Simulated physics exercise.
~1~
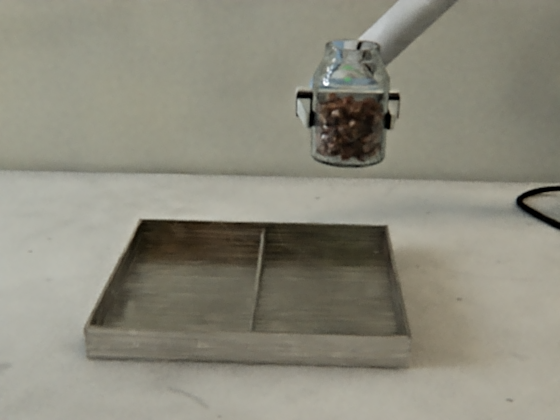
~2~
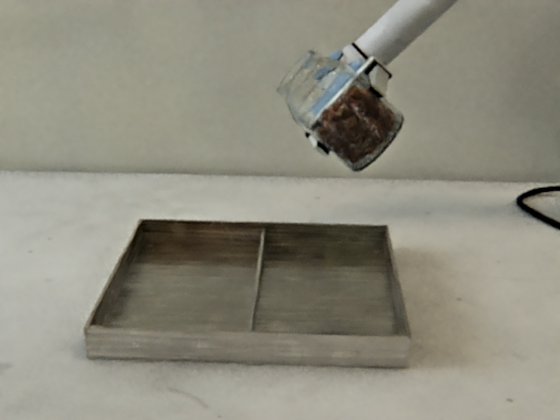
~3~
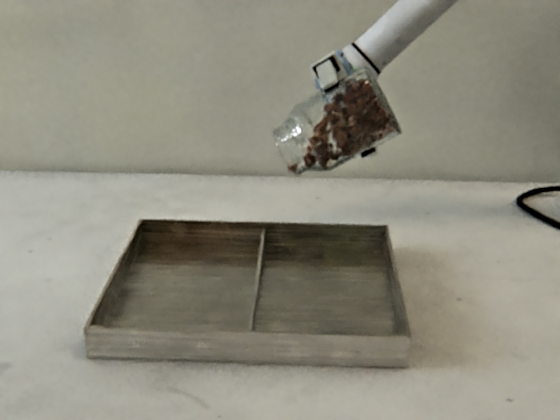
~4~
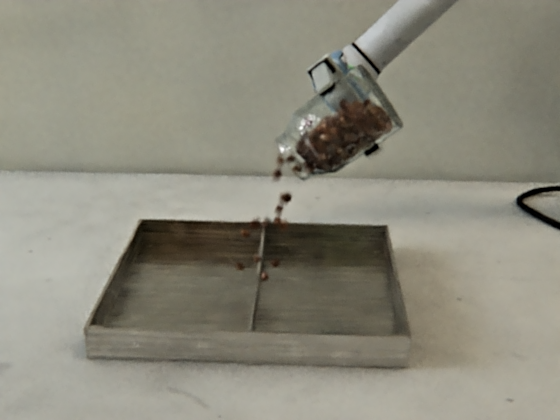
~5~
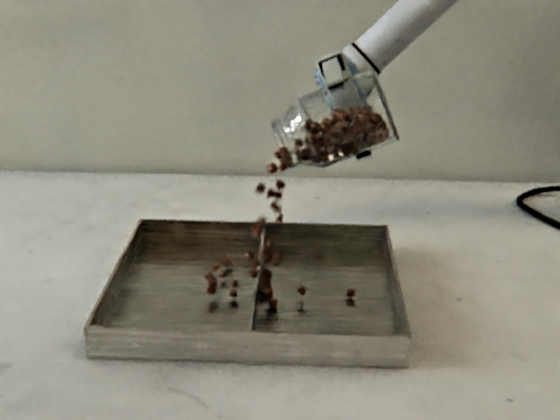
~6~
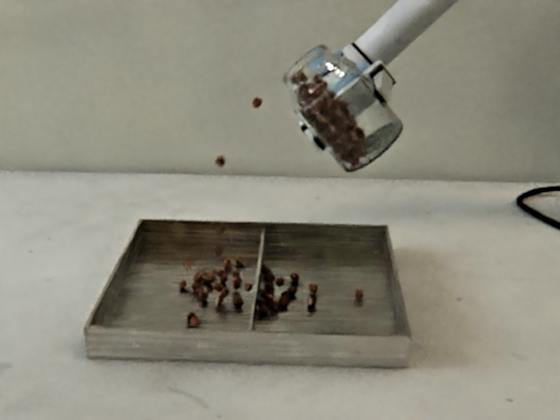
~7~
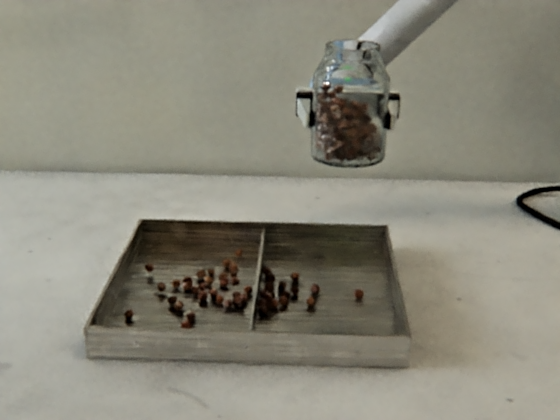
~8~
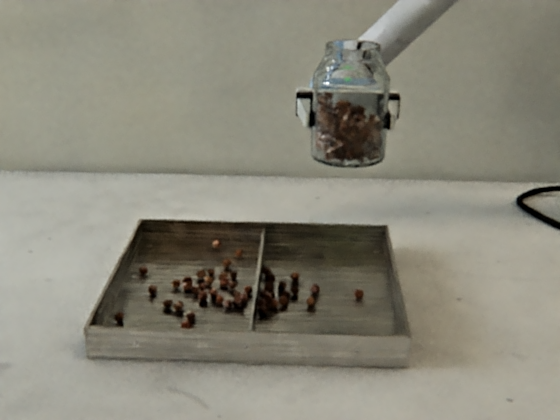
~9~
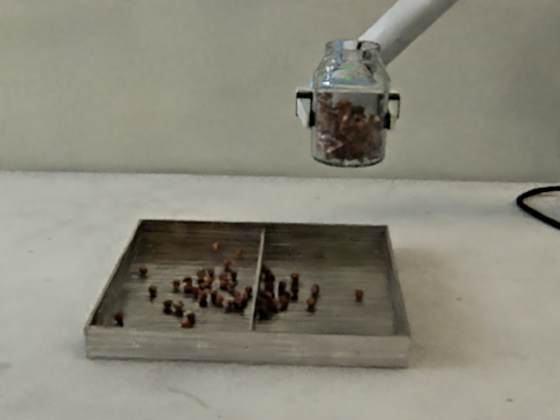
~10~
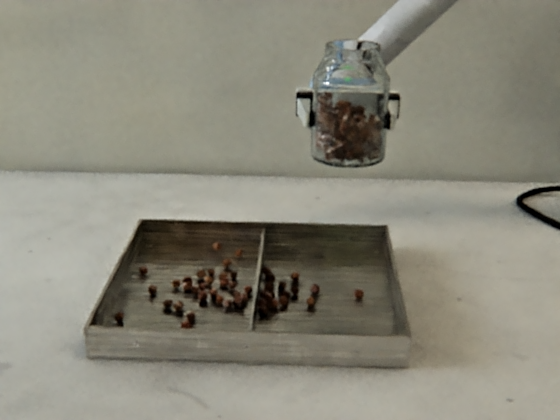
We see a robot arm tip a glass jar of brown pellets to the left over a shallow divided metal tray, spilling some on both sides of the divider, then turn the jar upright again, still holding many pellets, while the spilled ones lie scattered in the tray.
